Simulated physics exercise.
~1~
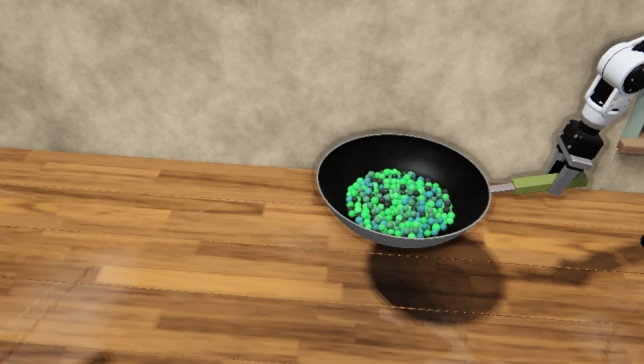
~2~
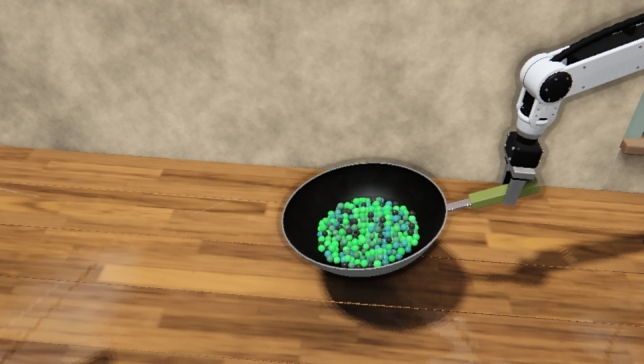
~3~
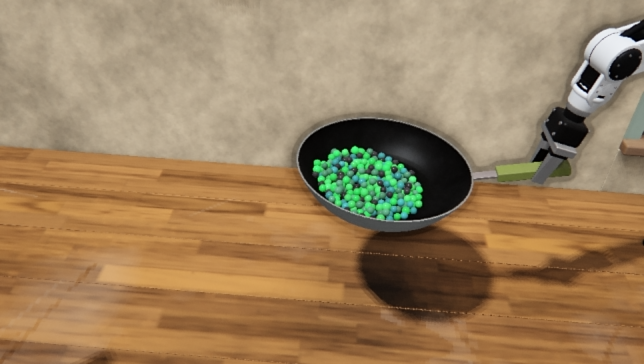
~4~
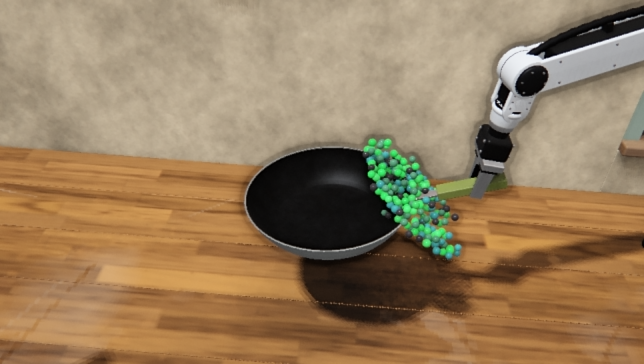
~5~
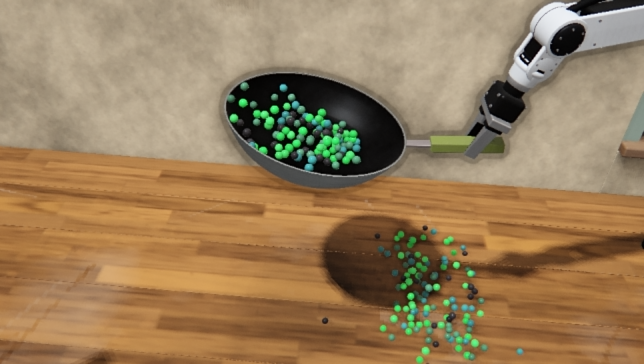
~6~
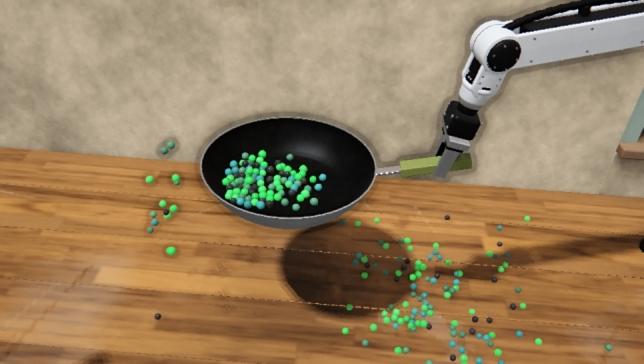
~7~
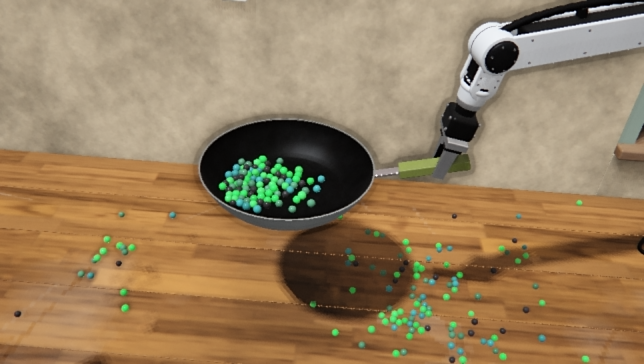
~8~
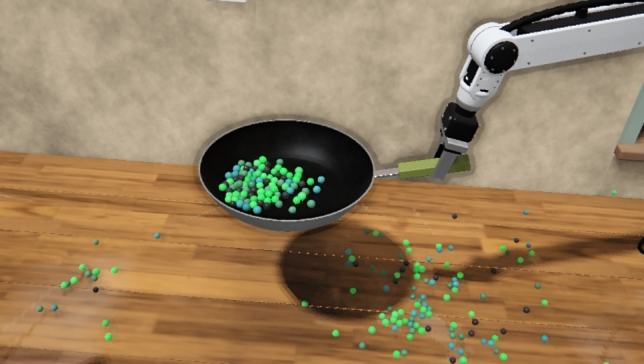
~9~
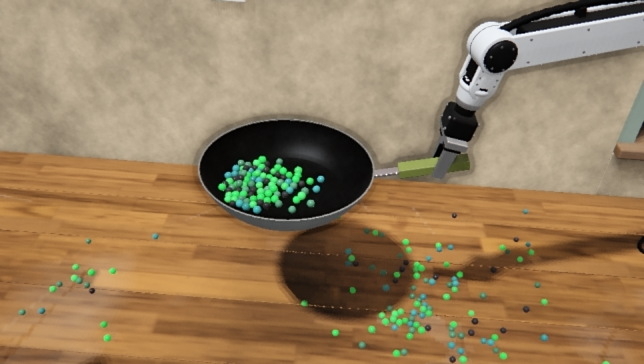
A robot arm moved a black frying pan of small green, blue and dark balls about above a wooden table, tossing many over the rim. It then held the pan still, with some balls inside and the rest scattered across the table.
